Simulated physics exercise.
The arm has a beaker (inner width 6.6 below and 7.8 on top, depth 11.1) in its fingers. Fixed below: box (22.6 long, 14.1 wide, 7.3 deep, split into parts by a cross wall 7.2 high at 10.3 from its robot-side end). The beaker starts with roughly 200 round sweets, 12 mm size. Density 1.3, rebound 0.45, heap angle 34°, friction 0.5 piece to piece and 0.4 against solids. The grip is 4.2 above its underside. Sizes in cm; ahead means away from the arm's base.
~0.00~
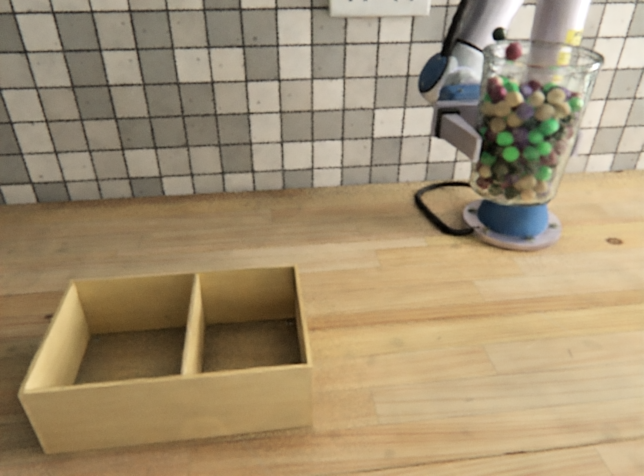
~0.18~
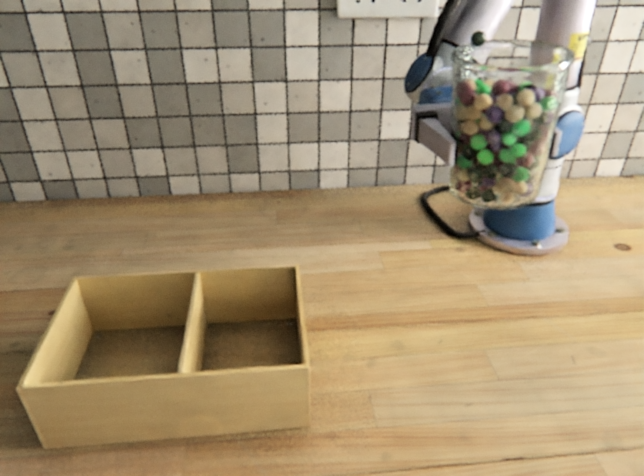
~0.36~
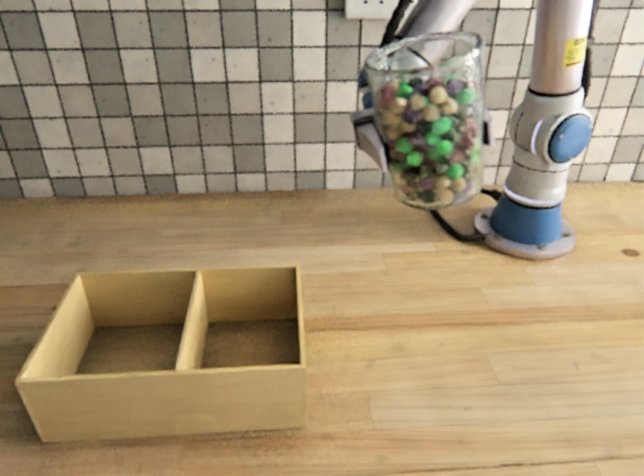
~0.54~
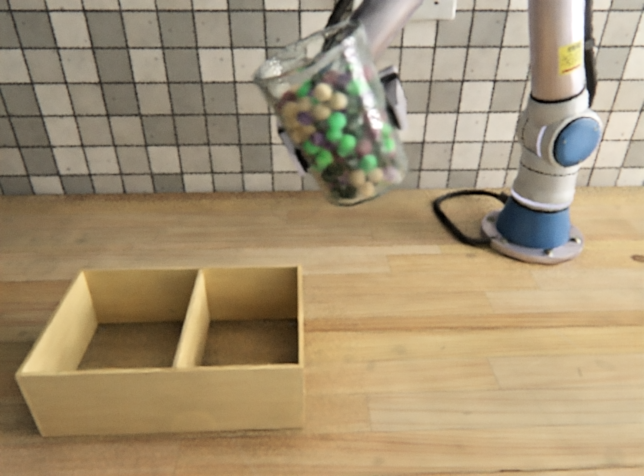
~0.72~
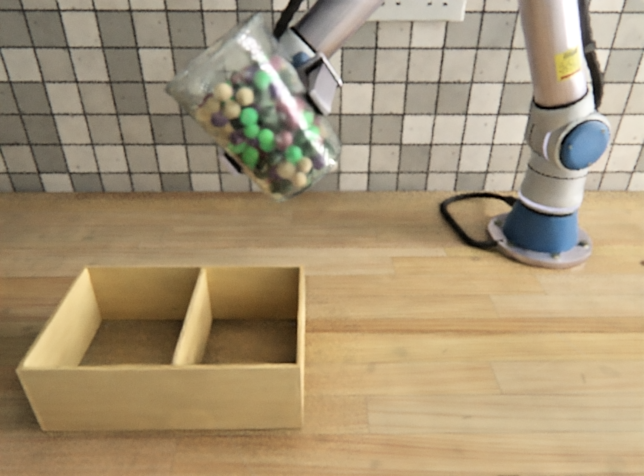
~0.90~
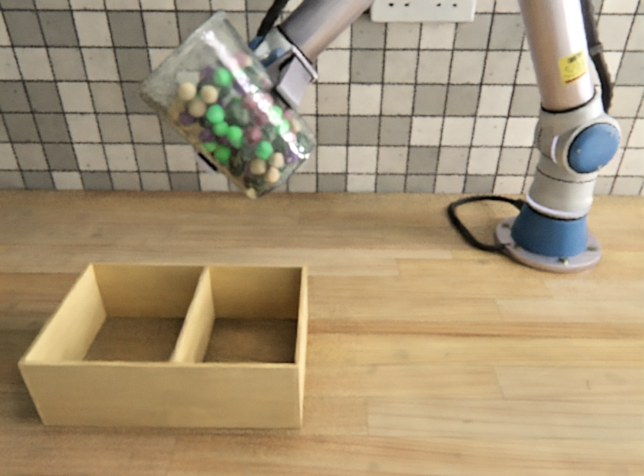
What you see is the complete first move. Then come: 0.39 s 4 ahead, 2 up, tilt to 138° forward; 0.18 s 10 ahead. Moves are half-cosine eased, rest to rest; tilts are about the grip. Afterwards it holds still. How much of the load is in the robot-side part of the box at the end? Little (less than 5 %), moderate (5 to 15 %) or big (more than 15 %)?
Share in the robot-side part of the box: Little (less than 5 %).
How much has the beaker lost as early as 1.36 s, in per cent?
Some 60 per cent.
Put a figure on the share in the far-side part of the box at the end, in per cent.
Some 65 per cent.
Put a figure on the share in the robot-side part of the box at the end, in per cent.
Roughly 0 per cent.
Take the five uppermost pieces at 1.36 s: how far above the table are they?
About 26 cm.
After 1.13 s, tilted 101° forward, highest piece 30 above the table; 199 in the beaker.
After 1.36 s, tilted 138° forward, highest piece 27 above the table; 96 in the far-side part, 75 in the beaker, 28 in flight or on a rim.
After 1.67 s, tilted 138° forward, highest piece 5 above the table; 134 in the far-side part, 61 on the table or floor, 4 in flight or on a rim.
After 2.72 s, tilted 138° forward, highest piece 3 above the table; 134 in the far-side part, 65 on the table or floor.
At rest, 134 in the far-side part, 65 on the table or floor. That is 0 % in the robot-side part of the box.
